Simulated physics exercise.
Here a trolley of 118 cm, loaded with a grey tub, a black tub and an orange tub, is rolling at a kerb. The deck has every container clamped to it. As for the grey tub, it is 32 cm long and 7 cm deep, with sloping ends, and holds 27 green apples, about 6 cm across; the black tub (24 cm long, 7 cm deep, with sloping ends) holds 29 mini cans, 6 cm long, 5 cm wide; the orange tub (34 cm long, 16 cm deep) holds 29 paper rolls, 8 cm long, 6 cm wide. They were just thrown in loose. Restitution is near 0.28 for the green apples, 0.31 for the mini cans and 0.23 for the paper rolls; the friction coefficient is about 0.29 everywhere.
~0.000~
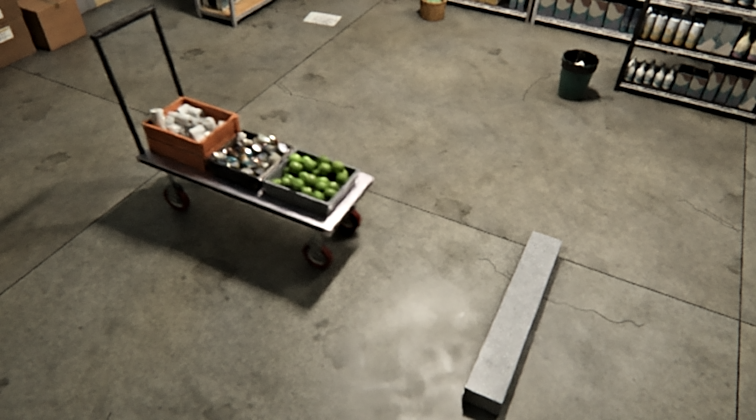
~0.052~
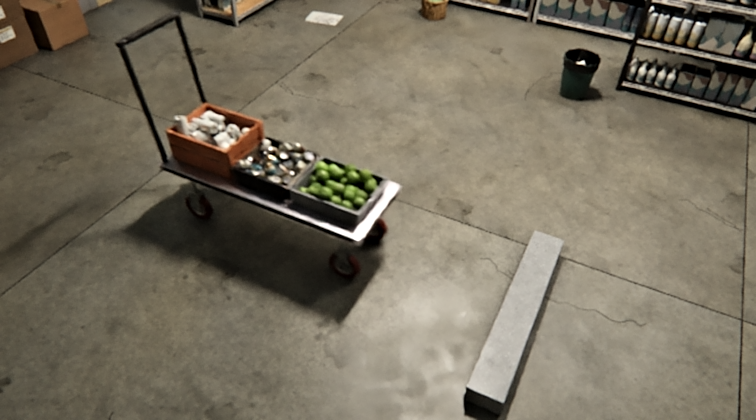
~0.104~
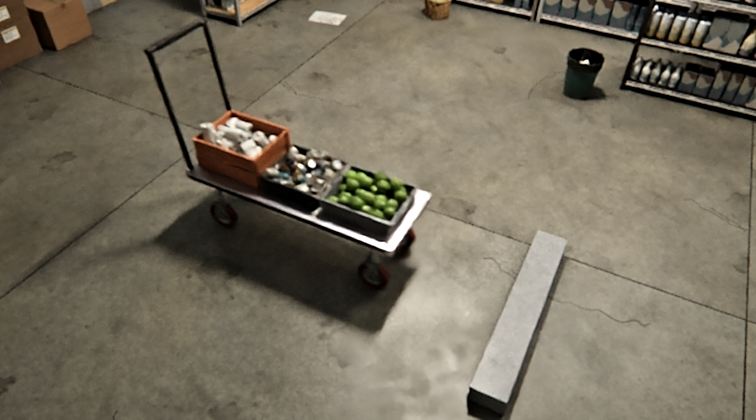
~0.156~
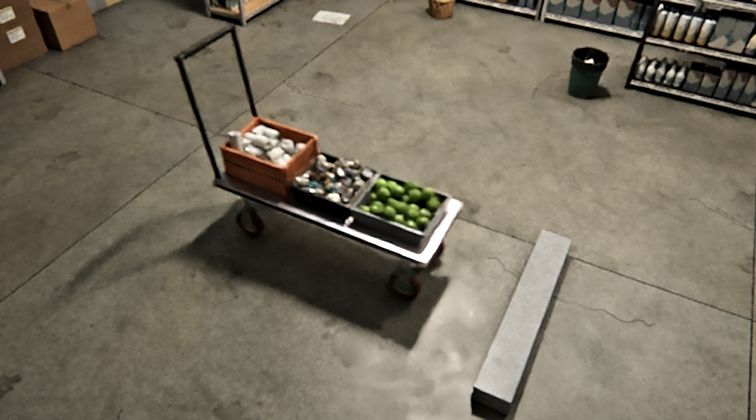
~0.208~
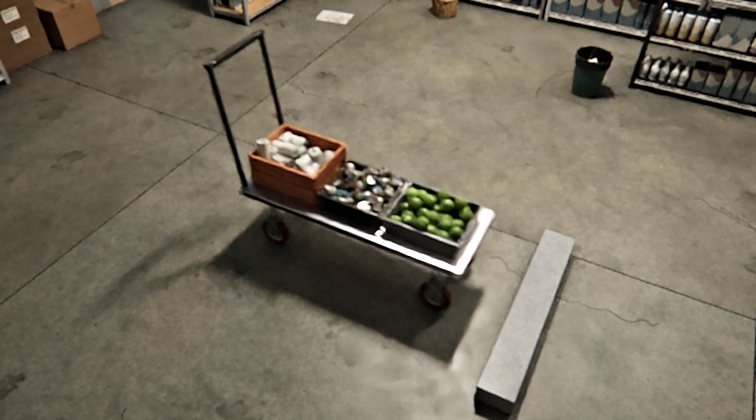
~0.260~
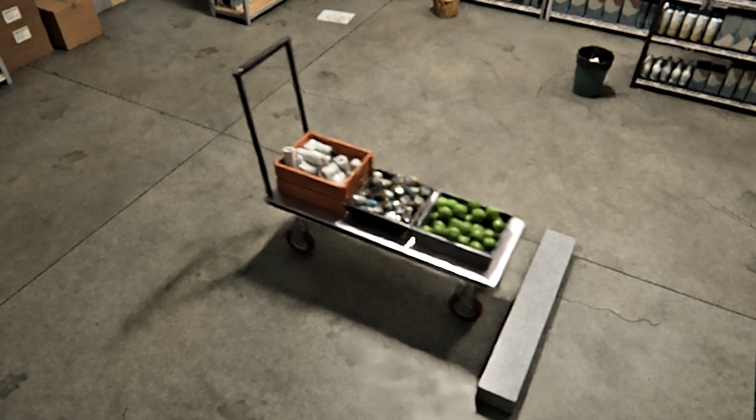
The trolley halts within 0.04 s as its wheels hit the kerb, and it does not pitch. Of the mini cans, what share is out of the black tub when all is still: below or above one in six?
I reckon the overflow goes higher than a sixth of the load.
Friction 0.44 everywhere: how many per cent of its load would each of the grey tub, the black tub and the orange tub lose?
In that setup grey tub sheds 30 percent, black tub sheds 30 percent, and orange tub sheds 20 percent.
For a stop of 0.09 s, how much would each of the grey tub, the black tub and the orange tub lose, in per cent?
Grey tub 20, black tub 40, orange tub 10 %.
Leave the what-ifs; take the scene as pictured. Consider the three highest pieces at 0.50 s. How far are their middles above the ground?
Roughly 68 centimetres.
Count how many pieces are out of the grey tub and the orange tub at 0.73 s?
Estimate at that time - grey tub 5, orange tub 2, give or take.
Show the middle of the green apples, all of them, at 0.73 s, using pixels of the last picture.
Roughly (504, 244).
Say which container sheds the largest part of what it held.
That's the black tub.
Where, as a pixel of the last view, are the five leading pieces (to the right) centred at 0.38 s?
Their mean place is near (527, 237).
After 0.28 s, the wheels strike.
After 0.38 s, grey tub 26 in, 1 out, black tub 27 in, 2 out and orange tub 29 in, 0 out.
After 0.50 s, grey tub 24 in, 3 out, black tub 17 in, 12 out and orange tub 28 in, 1 out.
After 0.73 s, grey tub 22 in, 5 out, black tub 15 in, 14 out and orange tub 27 in, 2 out.
Outcome (at 1.24 s), grey tub 22 in, 5 out, black tub 15 in, 14 out and orange tub 27 in, 2 out. Asked share, 14 of 29, 48 per cent.
